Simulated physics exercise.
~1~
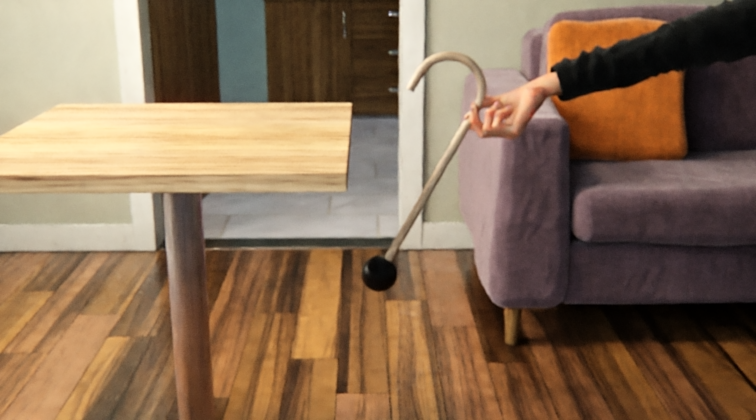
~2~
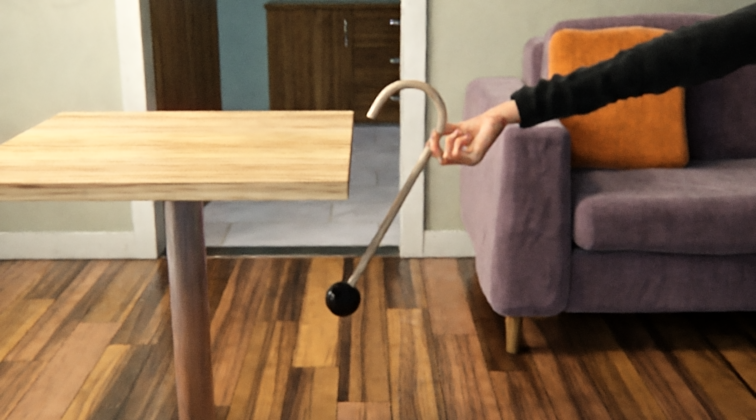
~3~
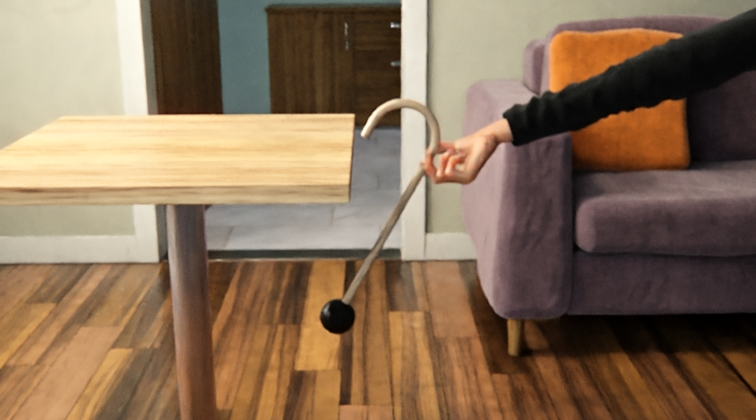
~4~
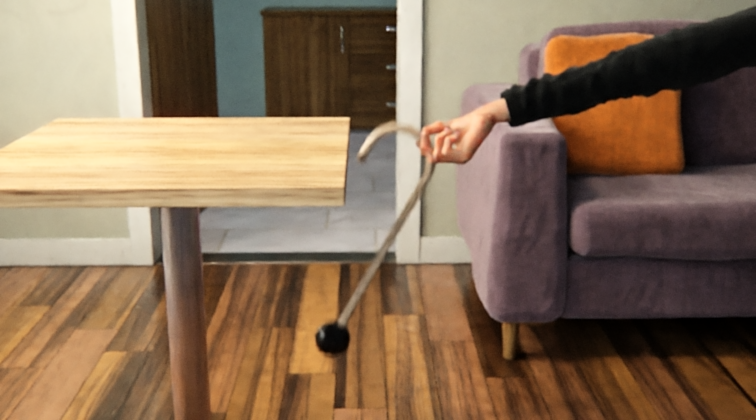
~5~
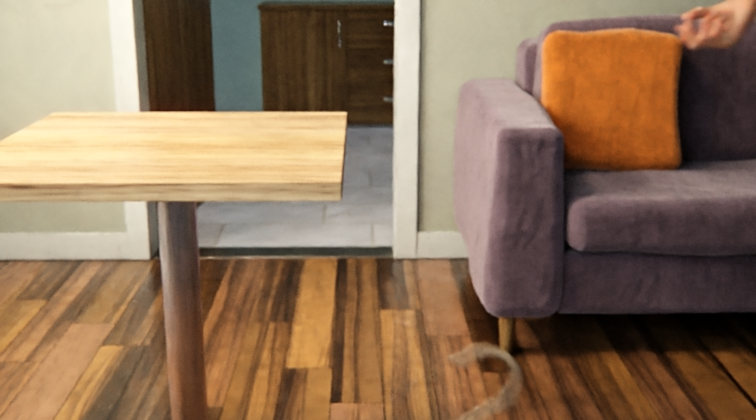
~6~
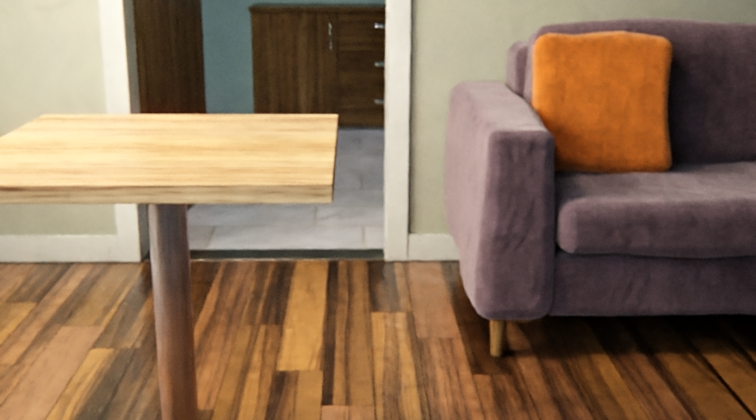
A pale, hook-ended stick with a black ball at its lower end, the black ladle, hangs from a hand in a dark sleeve, seen from a slightly swaying camera facing a room. A light wooden table stands at left, a purple sofa with an orange cushion at right, and a doorway behind, above a wood floor. The hand carries the ladle left and down until its hook is near the table's right end. The hand then lets go and draws back right. The ladle slips off, drops toward the floor, turning, and passes out of view, leaving the table in place.
